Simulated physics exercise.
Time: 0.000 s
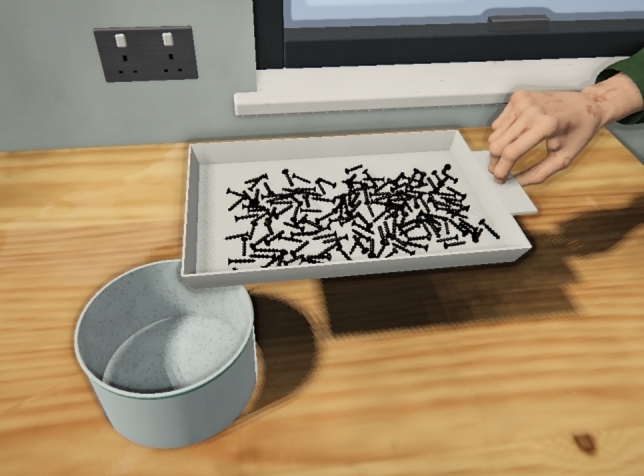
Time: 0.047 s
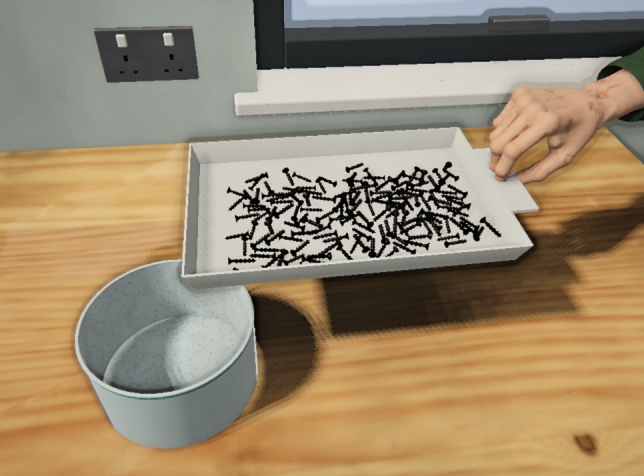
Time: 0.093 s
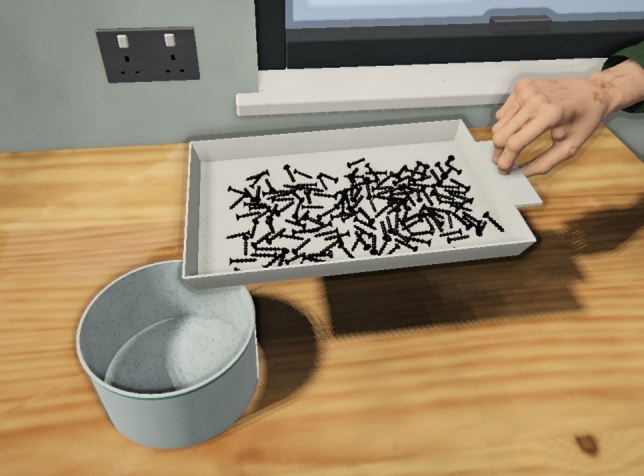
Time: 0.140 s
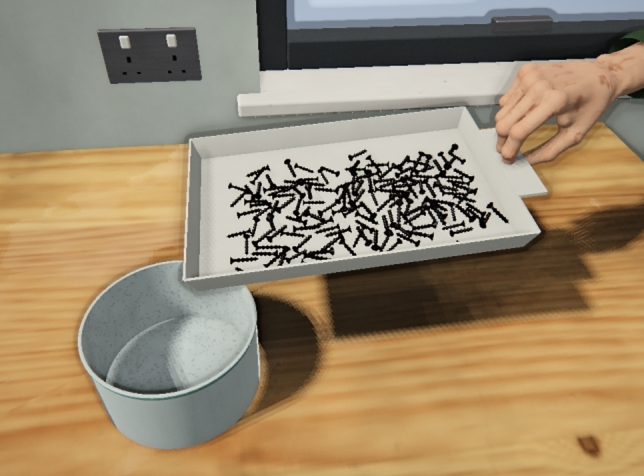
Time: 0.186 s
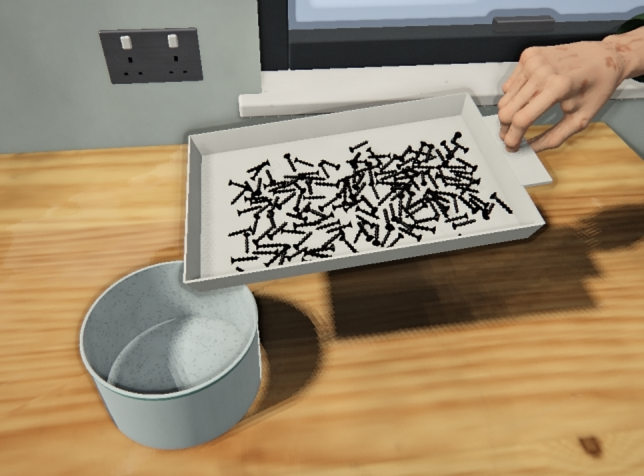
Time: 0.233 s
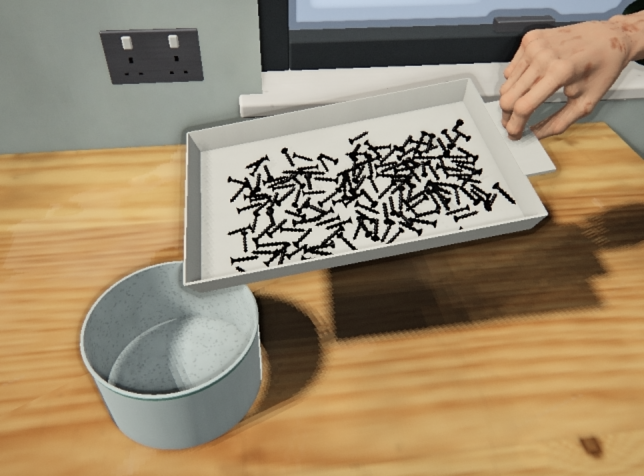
A hand slowly raises the right side of a tray of black screws beside a pot.
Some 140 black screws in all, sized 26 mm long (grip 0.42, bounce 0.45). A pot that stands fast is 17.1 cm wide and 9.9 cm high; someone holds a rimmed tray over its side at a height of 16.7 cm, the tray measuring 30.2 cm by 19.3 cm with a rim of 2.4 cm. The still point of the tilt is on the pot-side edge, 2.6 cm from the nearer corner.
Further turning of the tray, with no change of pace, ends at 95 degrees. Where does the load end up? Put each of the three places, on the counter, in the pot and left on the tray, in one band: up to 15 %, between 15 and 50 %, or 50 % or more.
Counter: Up to 15 %; pot: 50 % or more; left on the tray: Up to 15 %.
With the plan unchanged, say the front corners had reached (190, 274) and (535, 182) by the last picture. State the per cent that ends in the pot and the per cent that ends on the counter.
The pot gets 95 and the counter 5.
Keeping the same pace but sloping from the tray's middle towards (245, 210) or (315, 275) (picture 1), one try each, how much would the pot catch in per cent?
Roughly 45 per cent on the first try and 40 per cent on the second.
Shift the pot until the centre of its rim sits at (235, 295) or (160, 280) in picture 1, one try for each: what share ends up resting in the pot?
Close to 15 in a hundred, then close to 20 in a hundred.
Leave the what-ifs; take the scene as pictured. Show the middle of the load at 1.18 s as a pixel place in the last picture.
Roughly pixel (185, 282).
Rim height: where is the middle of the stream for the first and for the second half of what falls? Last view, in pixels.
At roughly (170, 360) first, later on at (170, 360).
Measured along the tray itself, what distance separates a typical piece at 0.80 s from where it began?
About 11 cm.
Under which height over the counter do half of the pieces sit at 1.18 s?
Height: Around 18 cm.
After 0.80 s, tilt 51 degrees; the tray holds 100 %, the pot 0 %.
After 1.18 s, tilt 78 degrees; the tray holds 70 %, the pot 20 %.
After 1.64 s, tilt 95 degrees; the tray holds 0 %, the pot 95 %.
At rest (2.1 s), counter 5 %, pot 95 %, tray 0 %.
